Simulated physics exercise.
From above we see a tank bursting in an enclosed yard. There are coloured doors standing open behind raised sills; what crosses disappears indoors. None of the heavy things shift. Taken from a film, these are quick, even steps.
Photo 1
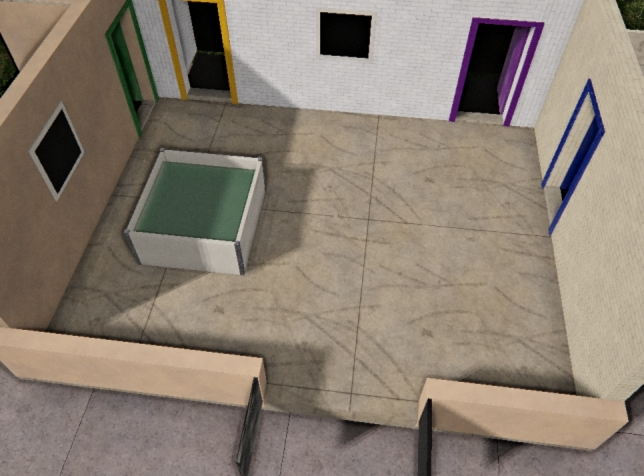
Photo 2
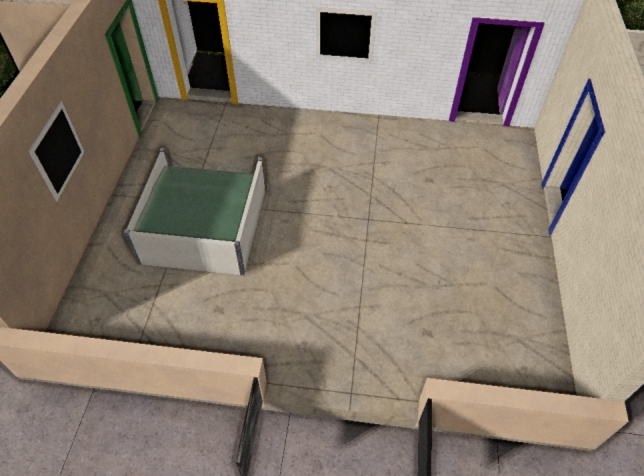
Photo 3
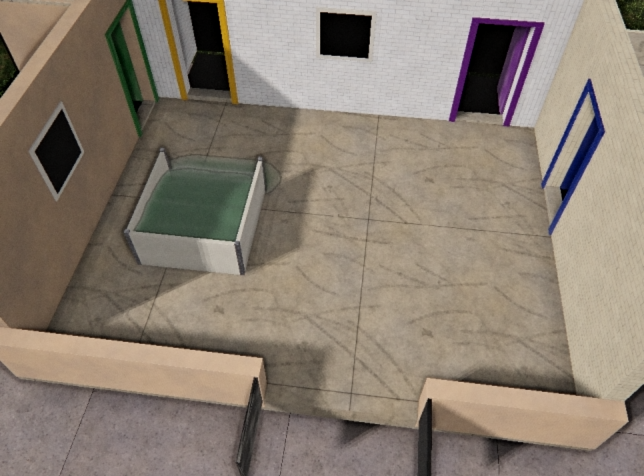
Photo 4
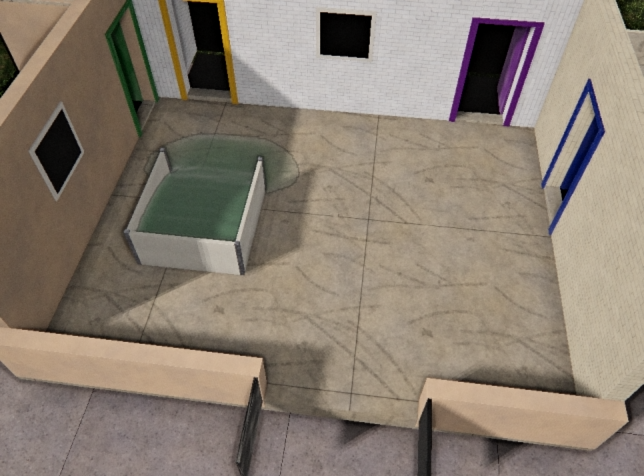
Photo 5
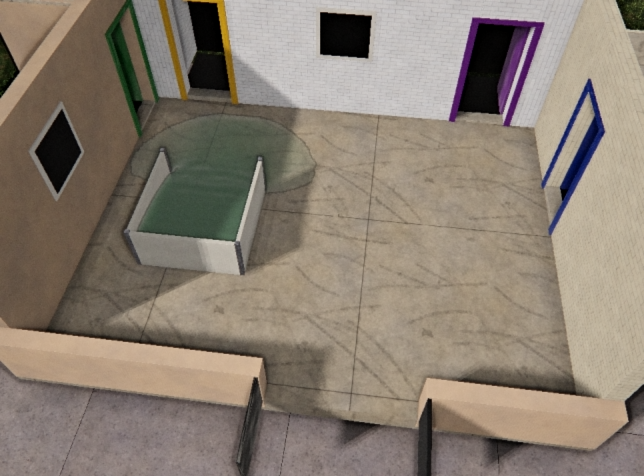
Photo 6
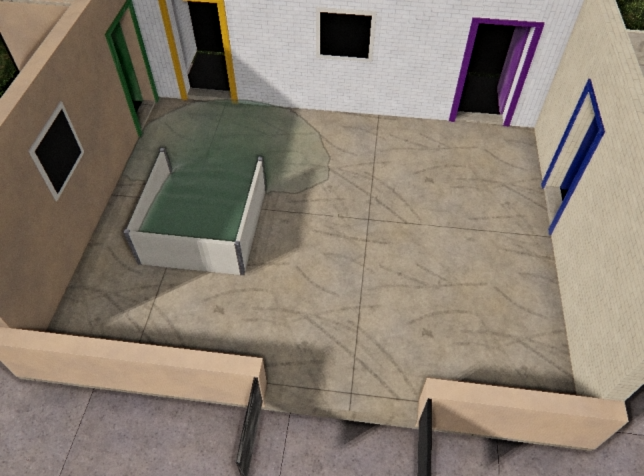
Green water poured from the back of an open white tank after its far side gave way, spreading in a widening, rounded sheet across the walled yard's floor near the green and yellow doors.
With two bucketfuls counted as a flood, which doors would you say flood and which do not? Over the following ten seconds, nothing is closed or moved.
The purple door respects the limit for sure. The blue door respects the limit for sure. The yellow door breaks the limit for sure. The green door breaks the limit for sure.
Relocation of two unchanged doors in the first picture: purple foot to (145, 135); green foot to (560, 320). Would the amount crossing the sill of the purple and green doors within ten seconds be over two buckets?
Looking at it, purple tops the limit, and green fails to reach the limit.
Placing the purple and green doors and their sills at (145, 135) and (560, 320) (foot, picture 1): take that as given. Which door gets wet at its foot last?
I reckon it is the green one.
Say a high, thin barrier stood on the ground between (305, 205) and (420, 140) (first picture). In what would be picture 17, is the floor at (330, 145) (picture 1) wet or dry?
Answer: That point is waterlogged.
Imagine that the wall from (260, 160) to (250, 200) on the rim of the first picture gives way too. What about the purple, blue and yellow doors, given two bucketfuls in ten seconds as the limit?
As I see it, the purple door overshoots, while the blue door overshoots and the yellow door undershoots.
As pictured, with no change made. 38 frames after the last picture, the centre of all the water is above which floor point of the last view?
The spot I would choose is (313, 180).
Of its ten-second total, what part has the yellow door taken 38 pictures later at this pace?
About 100 per cent.
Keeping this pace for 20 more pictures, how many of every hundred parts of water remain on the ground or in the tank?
Around 78 parts in a hundred.
A moment on, water covers 20 % of the floor; the purple door not reached, the blue door not reached, the yellow door over two buckets in, the green door under two buckets in.
Next, water covers 25 % of the floor; the purple door not reached, the blue door not reached, the yellow door far over two buckets in, the green door over two buckets in.
Then, water covers 40 % of the floor; the purple door wet at the sill, nothing in, the blue door wet at the sill, nothing in, the yellow door far over two buckets in, the green door far over two buckets in.
Later, water covers 65 % of the floor; the purple door under two buckets in, the blue door wet at the sill, nothing in, the yellow door far over two buckets in, the green door far over two buckets in.
In the end, water covers 90 % of the floor; the purple door under two buckets in, the blue door wet at the sill, nothing in, the yellow door far over two buckets in, the green door far over two buckets in.
